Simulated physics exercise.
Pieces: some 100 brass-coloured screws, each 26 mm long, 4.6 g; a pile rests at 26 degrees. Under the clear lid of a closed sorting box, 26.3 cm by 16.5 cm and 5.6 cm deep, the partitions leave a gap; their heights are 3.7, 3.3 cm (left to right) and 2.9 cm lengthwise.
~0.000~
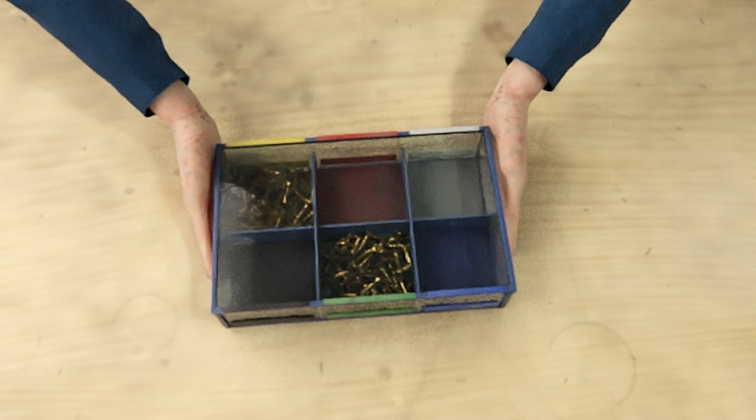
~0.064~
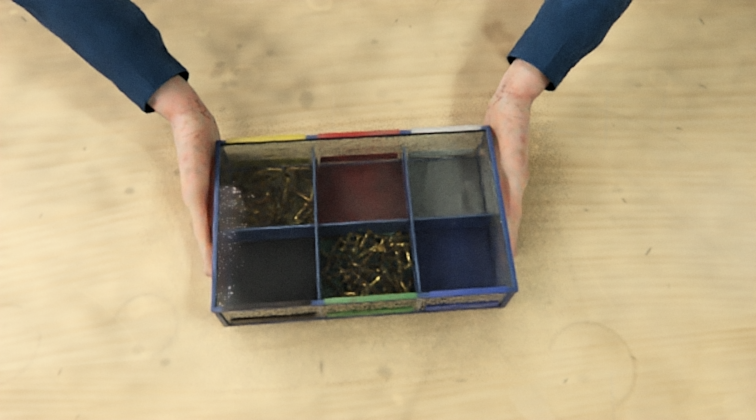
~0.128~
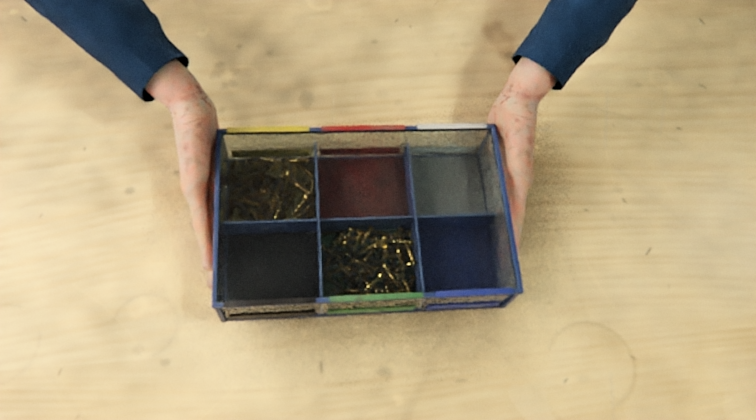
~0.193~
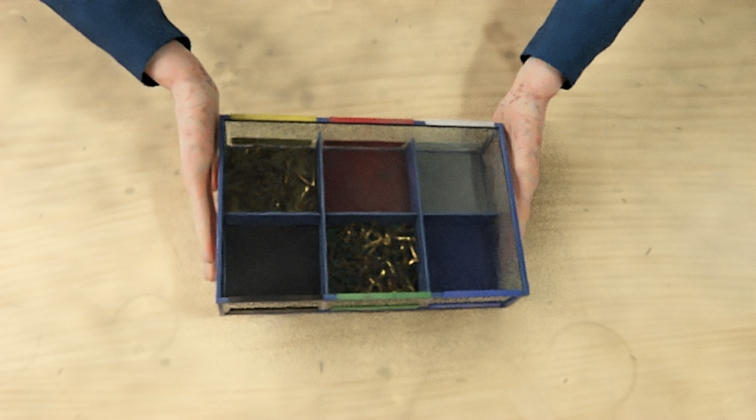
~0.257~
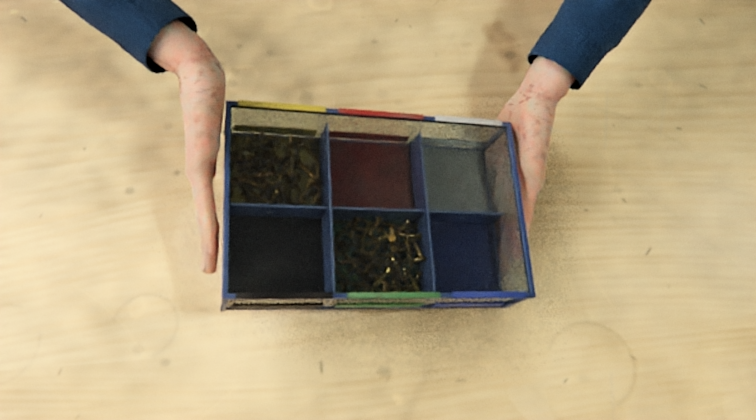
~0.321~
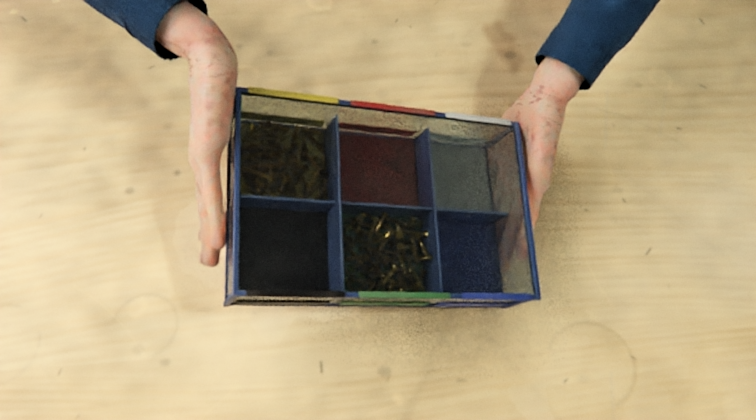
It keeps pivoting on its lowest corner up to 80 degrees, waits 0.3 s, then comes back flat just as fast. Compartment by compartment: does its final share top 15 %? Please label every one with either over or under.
Labels - red: Under; blue: Over; green: Over; yellow: Over; white: Under; black: Under.
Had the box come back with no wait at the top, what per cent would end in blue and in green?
Then, in per cent: Blue 20, green 45.
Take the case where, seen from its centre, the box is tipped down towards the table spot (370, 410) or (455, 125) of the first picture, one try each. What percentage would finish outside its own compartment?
I'd put it at roughly 15 per cent for the first tilt and roughly 20 per cent for the second.
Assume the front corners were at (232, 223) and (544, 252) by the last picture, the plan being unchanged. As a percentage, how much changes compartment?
In that case close to 35 per cent.
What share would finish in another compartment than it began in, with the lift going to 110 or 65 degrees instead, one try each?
95 % and 5 %.
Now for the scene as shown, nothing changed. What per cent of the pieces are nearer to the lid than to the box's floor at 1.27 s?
Roughly 20 per cent.
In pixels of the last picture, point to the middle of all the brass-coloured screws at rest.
I'd put it at about (397, 267).
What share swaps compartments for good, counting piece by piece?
About 30 percent of it.
Then, at 1.27 s, tilt 80 degrees; blue 15 %, green 45 %, yellow 40 %.
Then, at 1.91 s, tilt 40 degrees; blue 25 %, green 45 %, yellow 25 %.
After 2.59 s, tilt 0 degrees; blue 25 %, green 45 %, yellow 25 %.
In the end, at 3.1 s, red 0 %, blue 25 %, green 45 %, yellow 25 %, white 0 %, black 0 %.
